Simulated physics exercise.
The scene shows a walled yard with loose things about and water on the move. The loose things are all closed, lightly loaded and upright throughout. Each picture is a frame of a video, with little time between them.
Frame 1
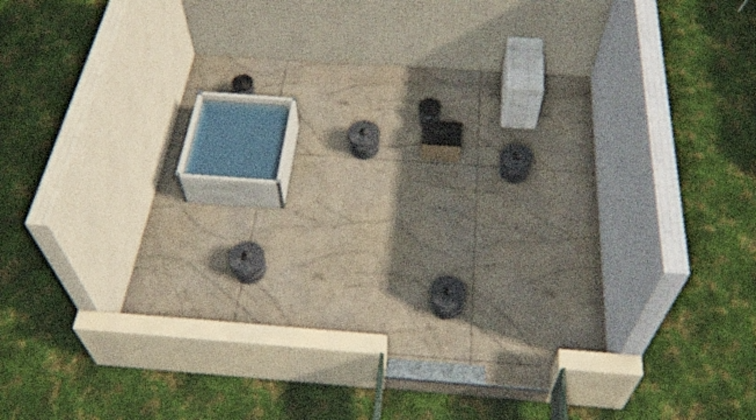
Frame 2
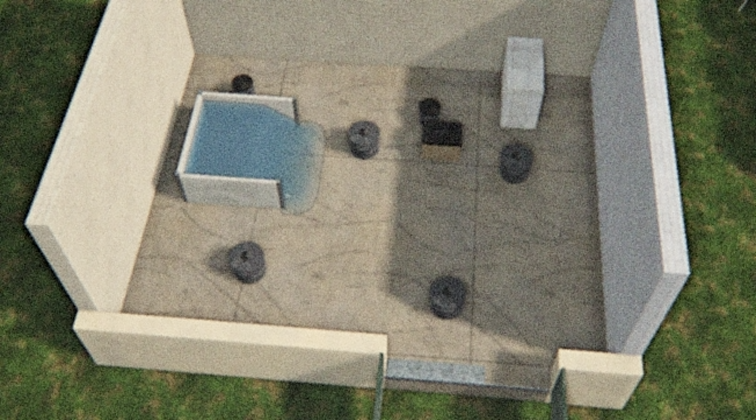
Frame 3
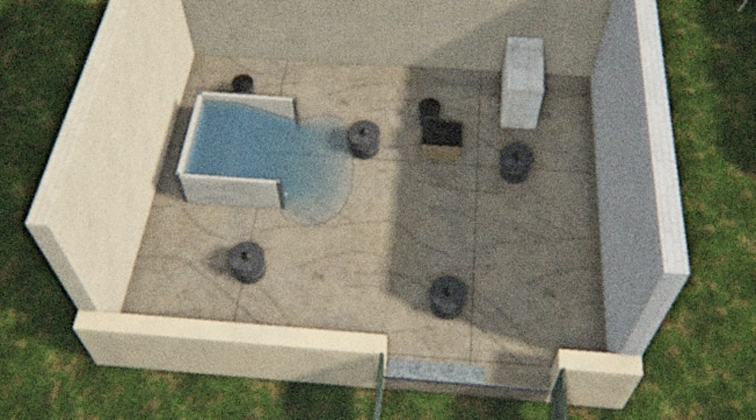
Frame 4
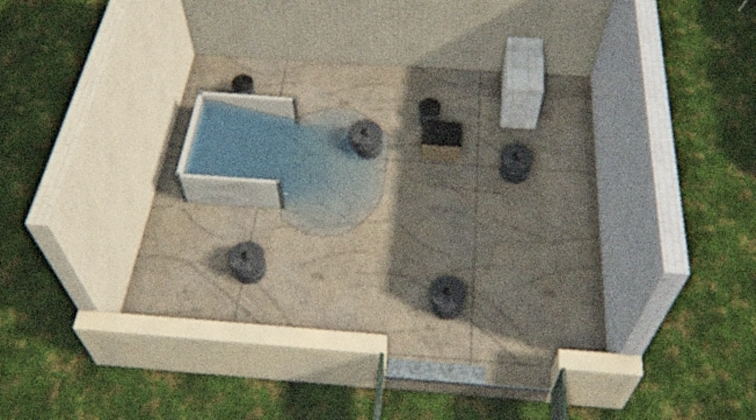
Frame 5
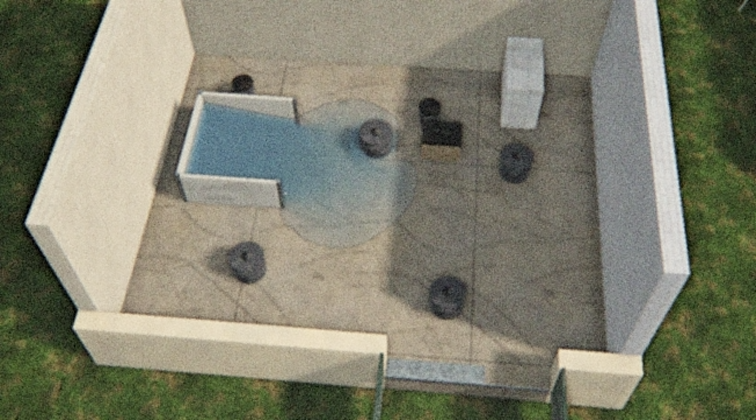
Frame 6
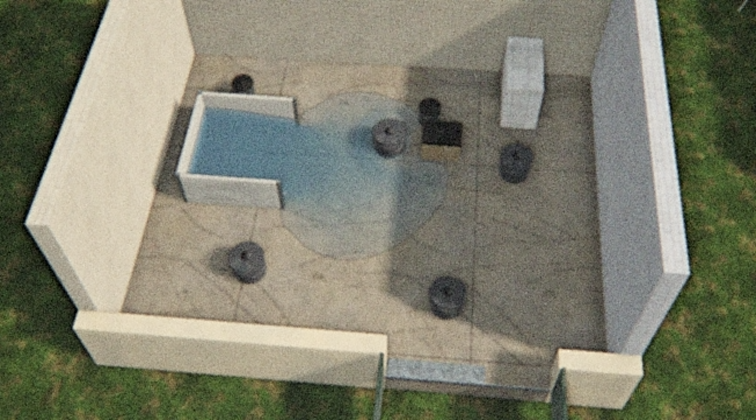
Water pours from the open right side of a raised pool in a walled yard and spreads rightward across the paved floor, surrounding a dark tub, which then slides a short way right while the other objects stay put.
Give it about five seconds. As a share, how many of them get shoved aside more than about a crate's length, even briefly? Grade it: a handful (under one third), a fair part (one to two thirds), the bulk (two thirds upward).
A fair part.
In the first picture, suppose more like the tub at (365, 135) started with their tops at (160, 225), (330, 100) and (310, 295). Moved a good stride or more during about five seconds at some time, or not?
The first sits tight, the second sits tight and the third sits tight.
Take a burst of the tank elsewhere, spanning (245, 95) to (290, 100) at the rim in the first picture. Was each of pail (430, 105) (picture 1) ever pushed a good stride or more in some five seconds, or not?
Recorded result: Full stretch covered.
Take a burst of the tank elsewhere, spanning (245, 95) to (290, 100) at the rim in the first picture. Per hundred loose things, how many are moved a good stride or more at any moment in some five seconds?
That works out to about 30 per cent of them.
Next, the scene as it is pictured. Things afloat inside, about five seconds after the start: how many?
Total: 1.
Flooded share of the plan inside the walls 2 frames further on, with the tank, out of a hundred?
30 per cent or so.
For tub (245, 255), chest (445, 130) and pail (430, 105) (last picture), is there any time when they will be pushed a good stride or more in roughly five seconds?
Taking them as listed, the first remained nearby, the next cleared the mark, and the last cleared the mark.
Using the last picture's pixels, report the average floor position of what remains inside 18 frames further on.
Mean position: About (425, 171).
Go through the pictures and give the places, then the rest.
The first frame shows a tub at (364, 133), on the bottom; a tub at (448, 292), on the bottom; 0 of 7 have shifted.
The second frame shows a tub at (364, 133) rests on the ground; a tub at (448, 292) rests on the ground; 0 of 7 have shifted.
The third frame shows a tub at (364, 133), on the bottom; a tub at (448, 292) rests on the ground; 0 of 7 have shifted.
The fourth frame shows a tub at (366, 133), on the bottom; a tub at (448, 292), on the bottom; 0 of 7 have shifted.
The fifth frame shows a tub at (376, 132) rests on the ground, close to its start; a tub at (448, 292) rests on the ground; 1 of 7 have shifted.
The sixth frame shows a tub at (390, 132) rests on the ground, a stride from its start; a tub at (448, 292) rests on the ground; 1 of 7 have shifted.
A moment on, 1 of 7 are well off their spots; 0 afloat.
Next, 3 of 7 are well off their spots; 2 afloat.
Later, 3 of 7 are well off their spots; 1 afloat.
In the end, 3 of 7 are well off their spots, and 3 have been at some point; 1 afloat.
